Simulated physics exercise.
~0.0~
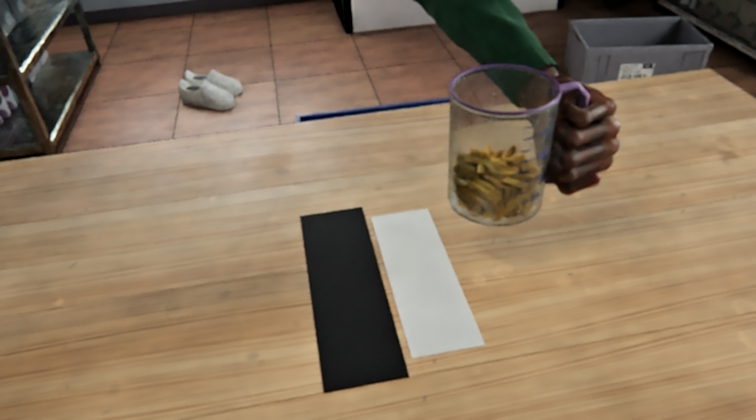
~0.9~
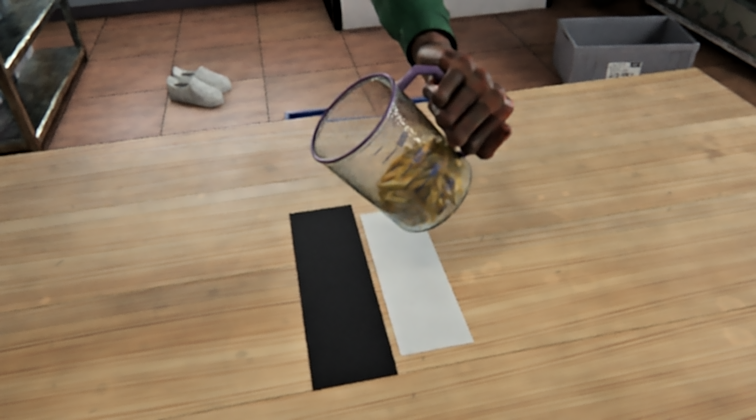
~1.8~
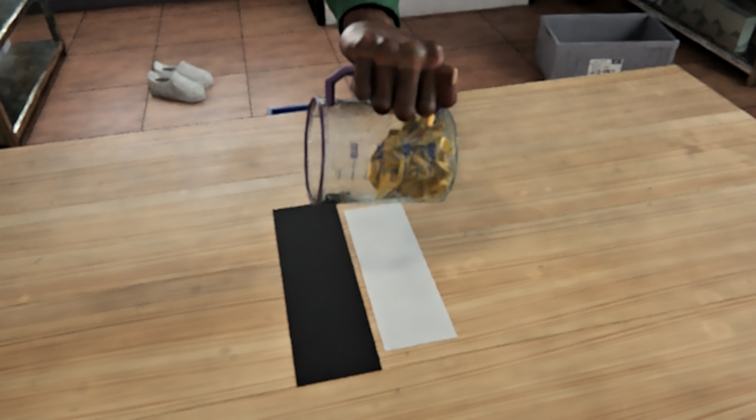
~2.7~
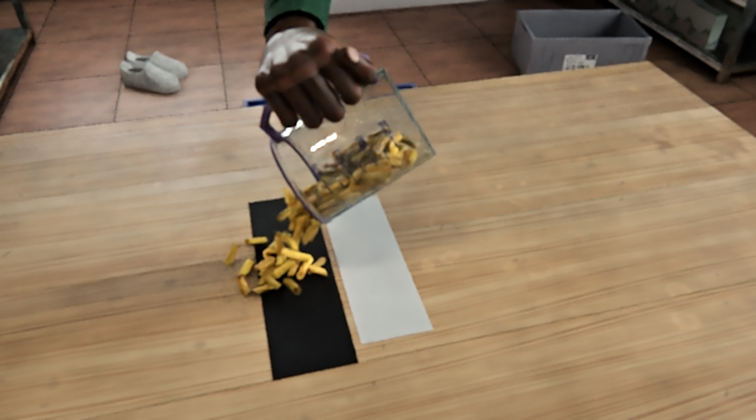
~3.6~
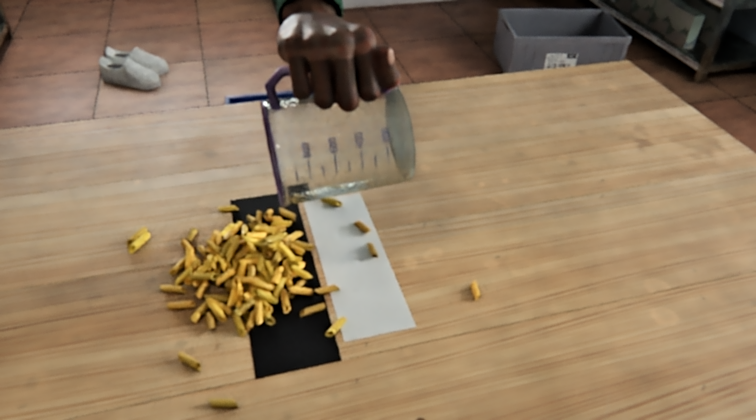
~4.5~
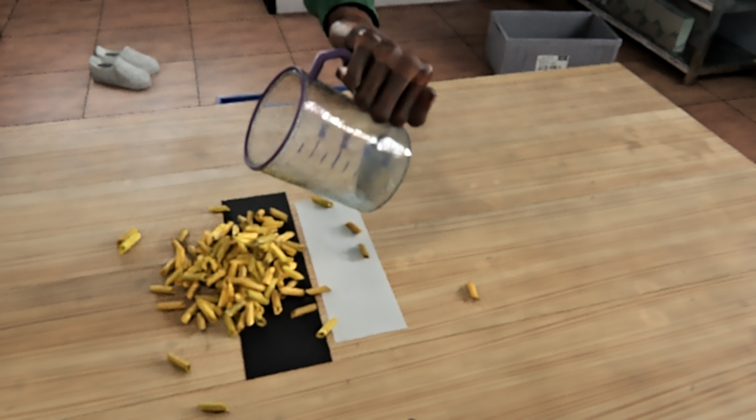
A dark hand in a green sleeve holds a clear measuring jug with a purple rim and handle, partly filled with yellow dry pasta, above a pale wooden table seen from above at an angle. A black mat and a white mat lie side by side below it, with grey shoes and a grey bin on the tiled floor behind. The hand moves the jug left and tips it onto its side, then further, and pasta pours out. A heap forms across the black mat and the bare wood to its left, while a few pieces scatter. Finally the emptied jug tilts partly back up.
